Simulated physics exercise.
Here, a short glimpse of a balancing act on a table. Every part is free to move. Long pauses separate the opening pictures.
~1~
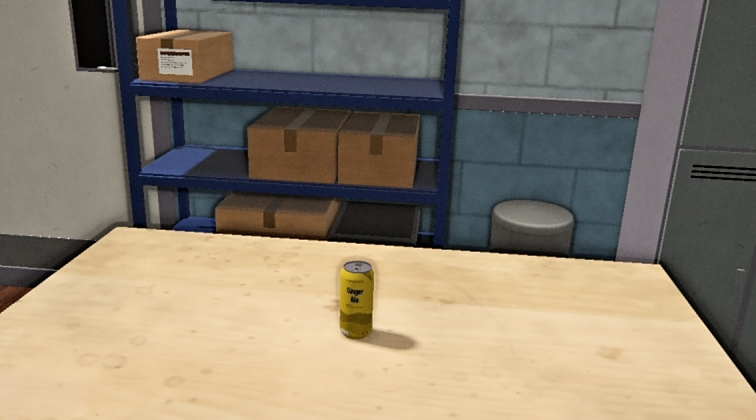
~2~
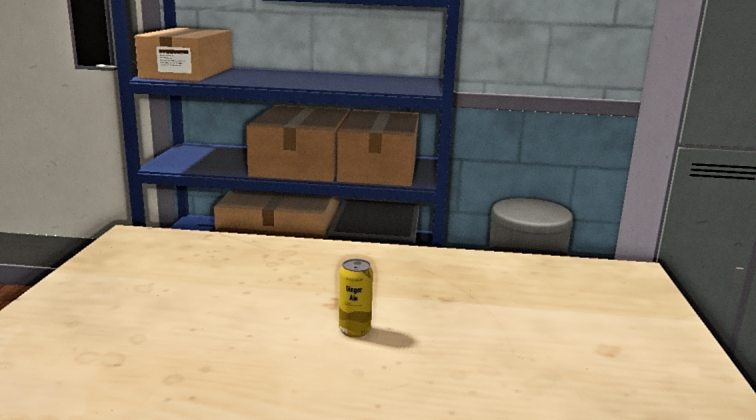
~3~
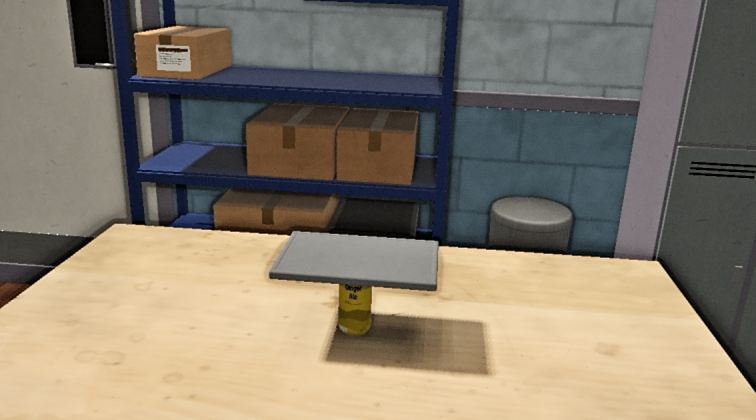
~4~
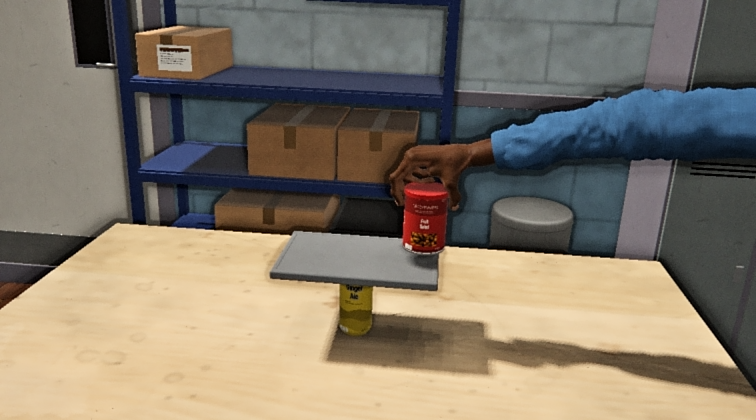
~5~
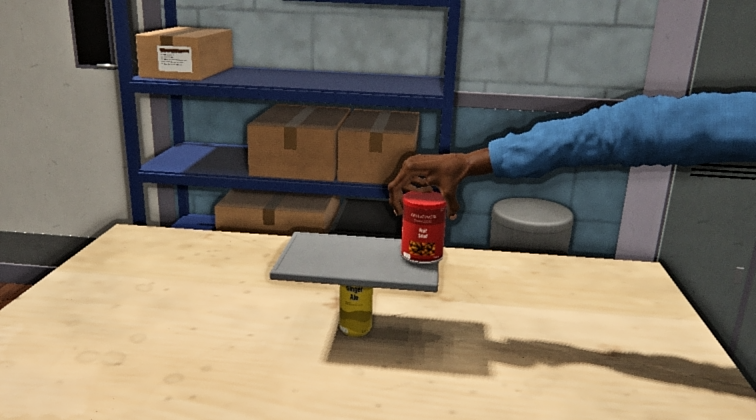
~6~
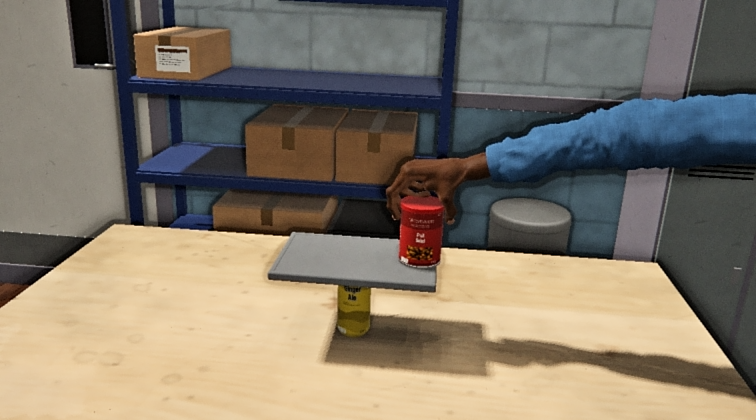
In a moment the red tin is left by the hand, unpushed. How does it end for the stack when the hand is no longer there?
The stack fails.
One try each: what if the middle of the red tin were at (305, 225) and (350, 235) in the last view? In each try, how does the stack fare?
Trial 1: Falls over. Trial 2: Stable.
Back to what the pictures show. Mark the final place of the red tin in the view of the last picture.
Near (475, 322).
Then, 0.40 s later than the last frame, red tin now fallen; grey lid on its side.
Then, 0.80 s later than the last frame, grey lid now fallen.
When it is over, fallen, grey lid and red tin; yellow can as before. End places, in pixels of the last picture, red tin near (475, 322). The stack loses its balance.
